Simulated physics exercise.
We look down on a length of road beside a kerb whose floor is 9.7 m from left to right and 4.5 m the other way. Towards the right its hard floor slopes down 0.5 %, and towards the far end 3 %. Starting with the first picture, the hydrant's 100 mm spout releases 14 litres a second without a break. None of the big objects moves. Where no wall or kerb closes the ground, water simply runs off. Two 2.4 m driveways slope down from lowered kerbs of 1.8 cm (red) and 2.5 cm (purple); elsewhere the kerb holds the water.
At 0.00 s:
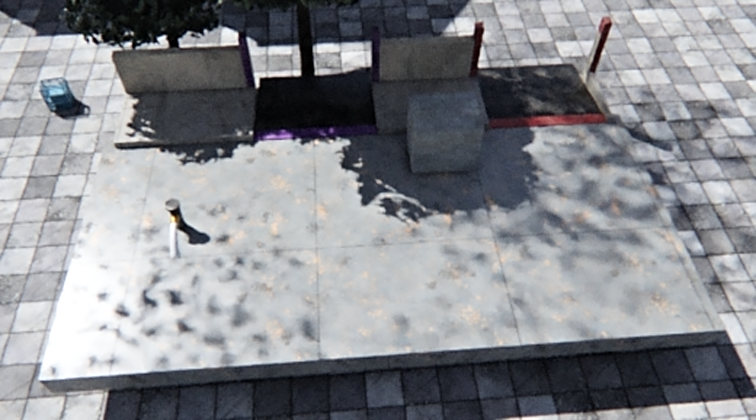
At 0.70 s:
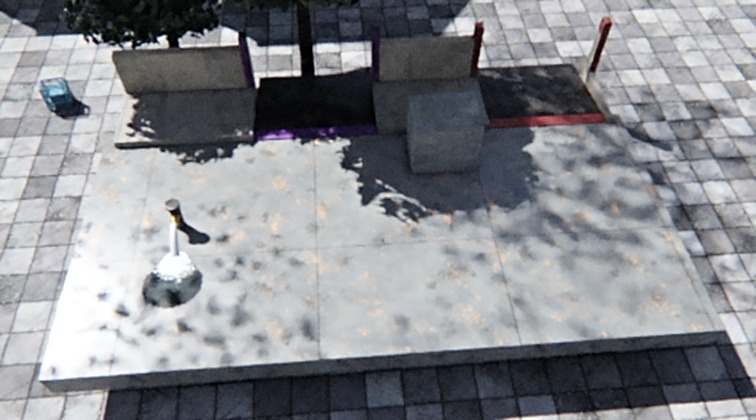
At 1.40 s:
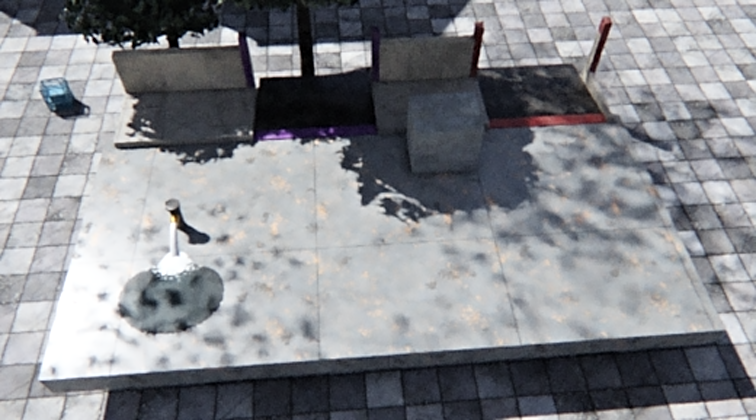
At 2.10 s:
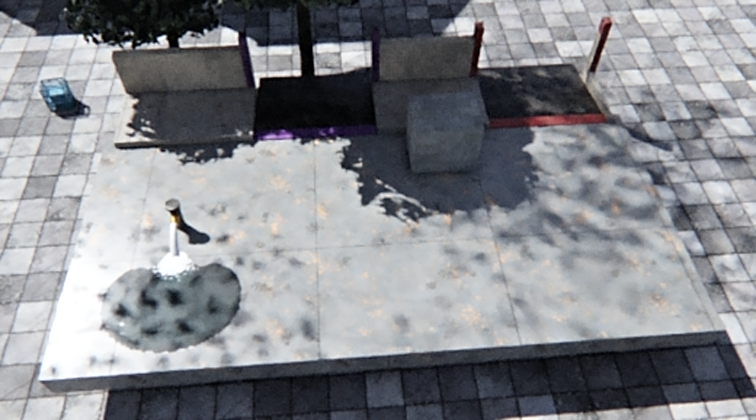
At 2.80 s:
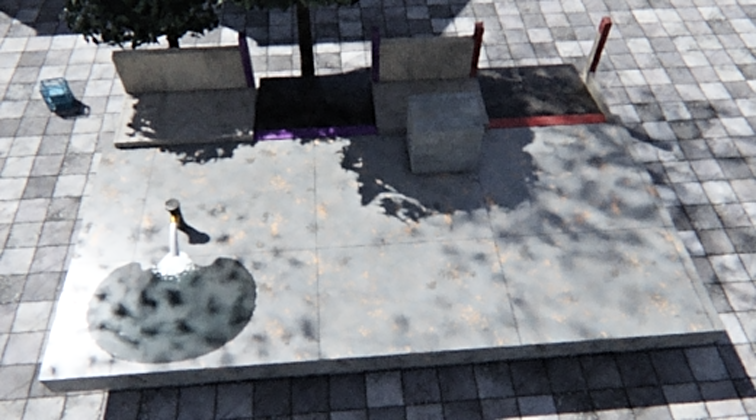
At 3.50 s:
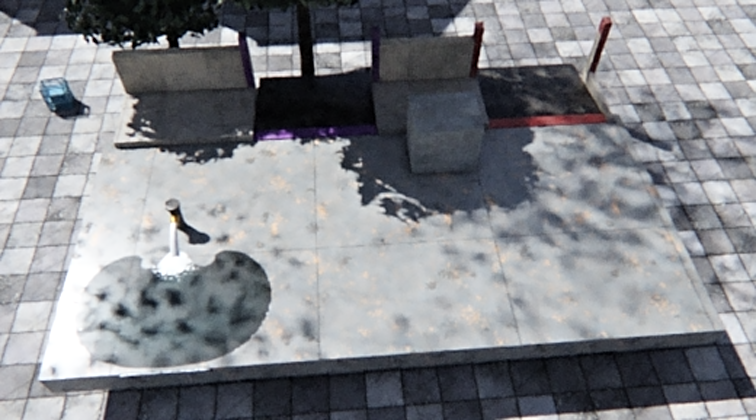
At the start, a thin white jet emerges from a small spout on the left of a dry, pale, shadow-dappled slab. Water lands in front of it and forms a small dark patch, which then widens steadily to both sides and toward the near edge, becoming a broad, rounded sheet.
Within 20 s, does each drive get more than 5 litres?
The red drive: No; the purple drive: No.
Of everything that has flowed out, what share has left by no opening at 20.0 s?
Close to 70 percent.
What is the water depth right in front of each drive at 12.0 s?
Depth (cm) - red: 0.0, purple: 0.0.
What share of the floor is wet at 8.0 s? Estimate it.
I'd guess around 20 in a hundred.
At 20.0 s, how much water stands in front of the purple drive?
I'd put it at around 3.0 centimetres deep.
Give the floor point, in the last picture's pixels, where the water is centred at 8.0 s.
I'd put it around (194, 288).
After 5.0 s water covers 10 % of the floor and is deepest (5 cm) near (175, 264); red drive not reached, purple drive not reached.
After 8.0 s water covers 20 % of the floor and is deepest (5 cm) near (175, 264); red drive not reached, purple drive not reached.
After 12.0 s water covers 30 % of the floor and is deepest (5 cm) near (175, 264); red drive not reached, purple drive not reached.
After 16.0 s water covers 35 % of the floor and is deepest (5 cm) near (175, 264); red drive not reached, purple drive 2.4 cm at the lowered kerb, 0 L in.
After 20.0 s water covers 35 % of the floor and is deepest (5 cm) near (175, 264); red drive not reached, purple drive 2.9 cm at the lowered kerb, 1 L in.
